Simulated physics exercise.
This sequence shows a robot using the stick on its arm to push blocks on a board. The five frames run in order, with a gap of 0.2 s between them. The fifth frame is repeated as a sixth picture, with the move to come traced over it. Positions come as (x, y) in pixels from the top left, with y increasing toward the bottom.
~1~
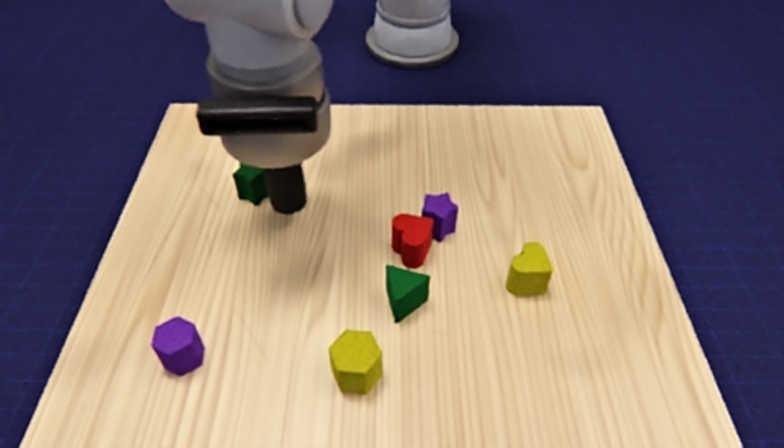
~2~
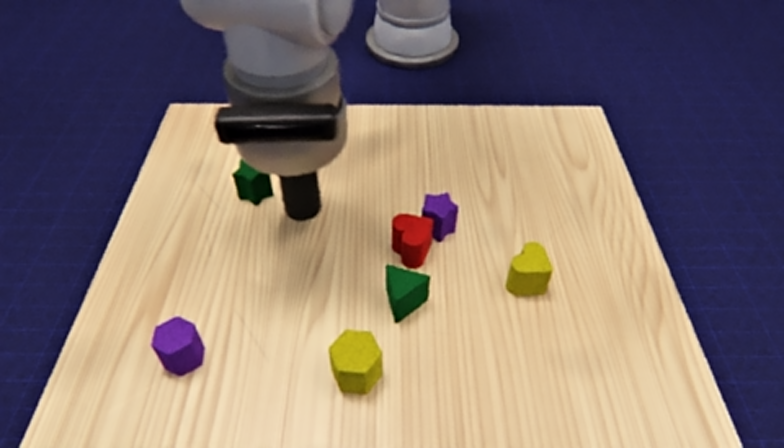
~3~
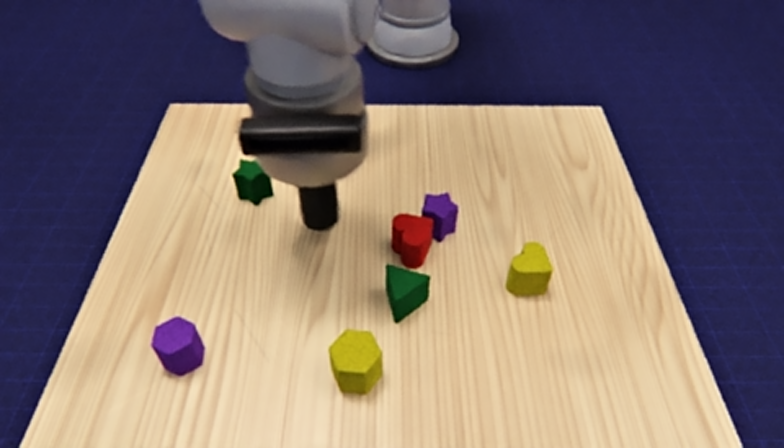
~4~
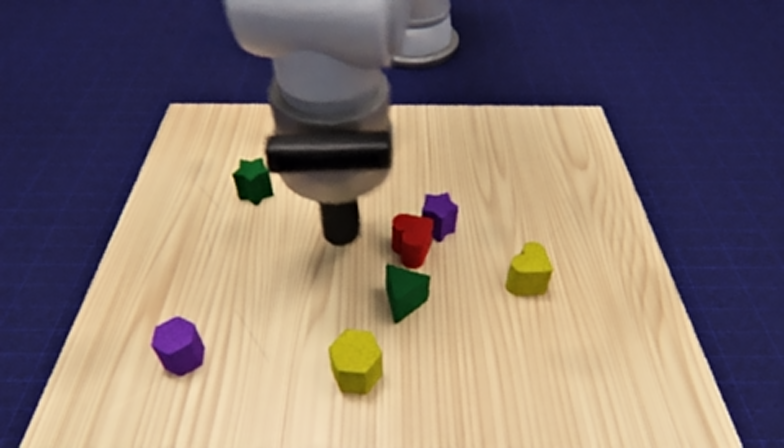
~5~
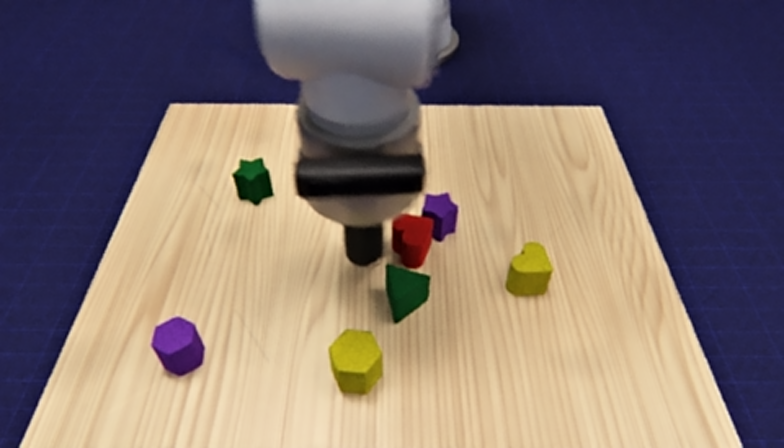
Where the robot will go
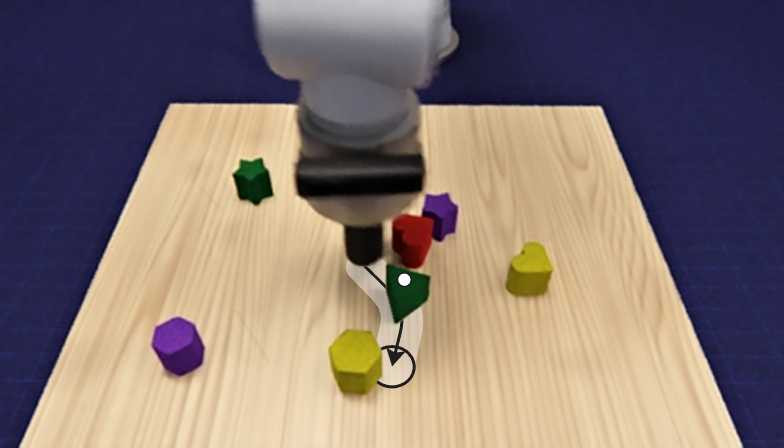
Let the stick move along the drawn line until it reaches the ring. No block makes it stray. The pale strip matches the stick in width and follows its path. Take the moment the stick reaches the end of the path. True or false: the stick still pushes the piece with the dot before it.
My answer: False.
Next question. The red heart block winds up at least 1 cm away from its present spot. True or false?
The statement is incorrect.
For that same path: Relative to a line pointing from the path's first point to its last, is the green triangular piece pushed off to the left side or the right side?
To the left.
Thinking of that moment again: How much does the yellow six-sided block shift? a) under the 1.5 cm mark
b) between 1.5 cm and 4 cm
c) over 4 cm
a
Path on the board, from (365, 267) by way of (391, 293) and (401, 327) to (392, 366); the dot is on the green triangular piece.
One third of the way, stick at (393, 280); green triangular piece at (426, 300).
Two thirds of the way, stick at (402, 315); green triangular piece at (446, 321), turned 45° anticlockwise.
At the end, stick at (392, 353); yellow six-sided block at (347, 358), turned 15° clockwise; green triangular piece at (442, 327), turned 75° anticlockwise; red heart block in place.
